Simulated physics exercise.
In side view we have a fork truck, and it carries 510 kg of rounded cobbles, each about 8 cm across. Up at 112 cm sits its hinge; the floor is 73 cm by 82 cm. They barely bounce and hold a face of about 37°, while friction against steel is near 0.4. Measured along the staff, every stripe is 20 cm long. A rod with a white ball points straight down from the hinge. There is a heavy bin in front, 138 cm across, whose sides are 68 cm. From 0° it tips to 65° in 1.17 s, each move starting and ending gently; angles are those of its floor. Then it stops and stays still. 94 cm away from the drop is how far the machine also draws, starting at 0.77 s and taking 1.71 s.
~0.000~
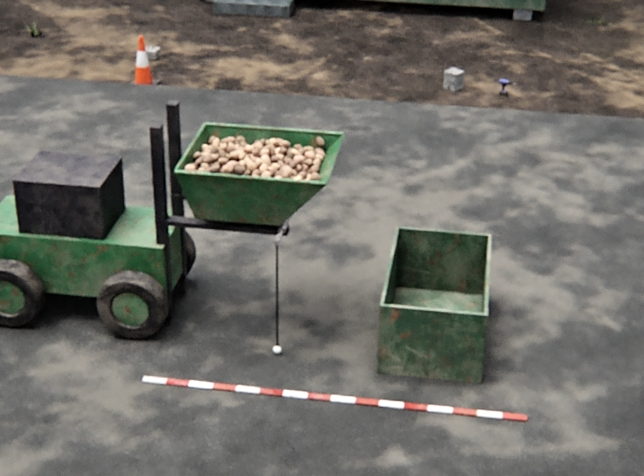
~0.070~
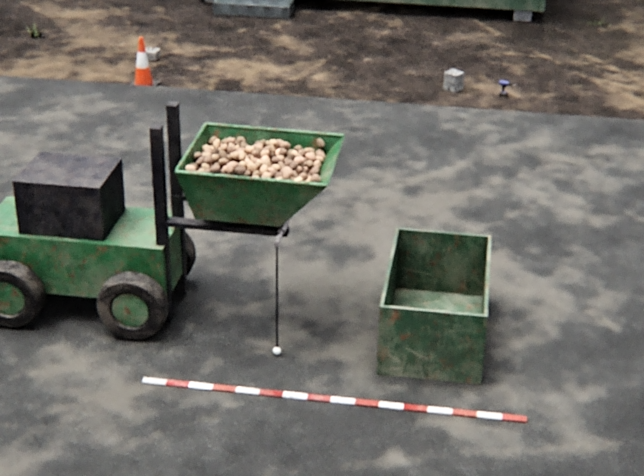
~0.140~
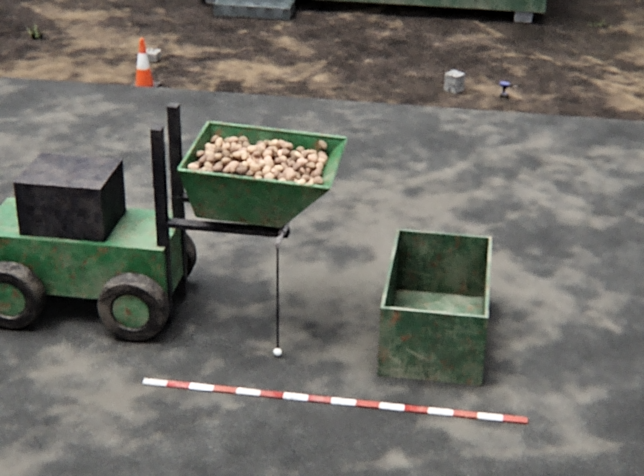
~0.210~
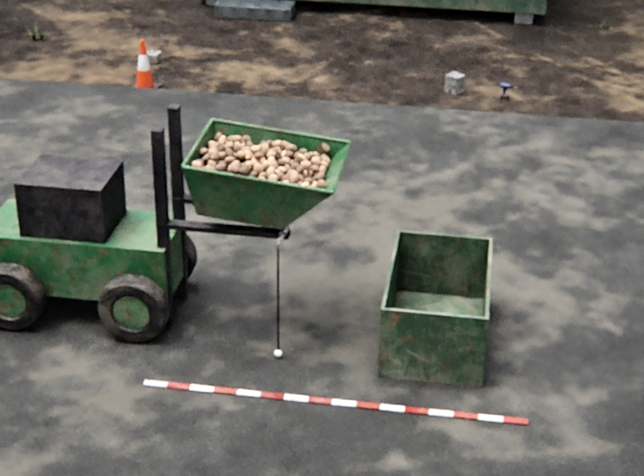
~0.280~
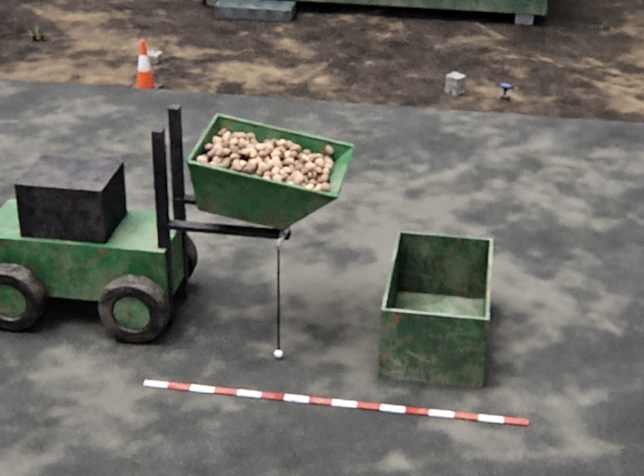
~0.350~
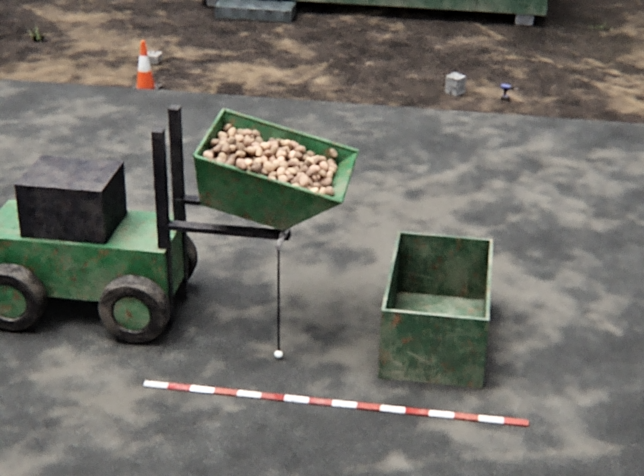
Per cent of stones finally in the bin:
About 15 %.
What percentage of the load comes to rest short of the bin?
I'd put it at around 80 per cent.
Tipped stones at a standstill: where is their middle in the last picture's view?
(353, 323).
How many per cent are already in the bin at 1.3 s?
Close to 5 per cent at that time.
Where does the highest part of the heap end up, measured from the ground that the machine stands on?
The top of the heap ends up around 30 cm above that ground.
After 0.9 s the floor is at 55°; 100 % in the skip; the foremost stones are at (356, 222).
After 1.3 s the floor is at 65°; 72 % in the skip, 24 % short of the bin, 4 % in the bin; the foremost stones are at (409, 299).
After 2.9 s the floor is at 65°; 5 % in the skip, 77 % short of the bin, 16 % in the bin, 2 % beside or beyond the bin; the foremost stones are at (478, 340).
After 5.5 s the floor is at 65°; 0 % in the skip, 82 % short of the bin, 16 % in the bin, 2 % beside or beyond the bin; the foremost stones are at (478, 340).
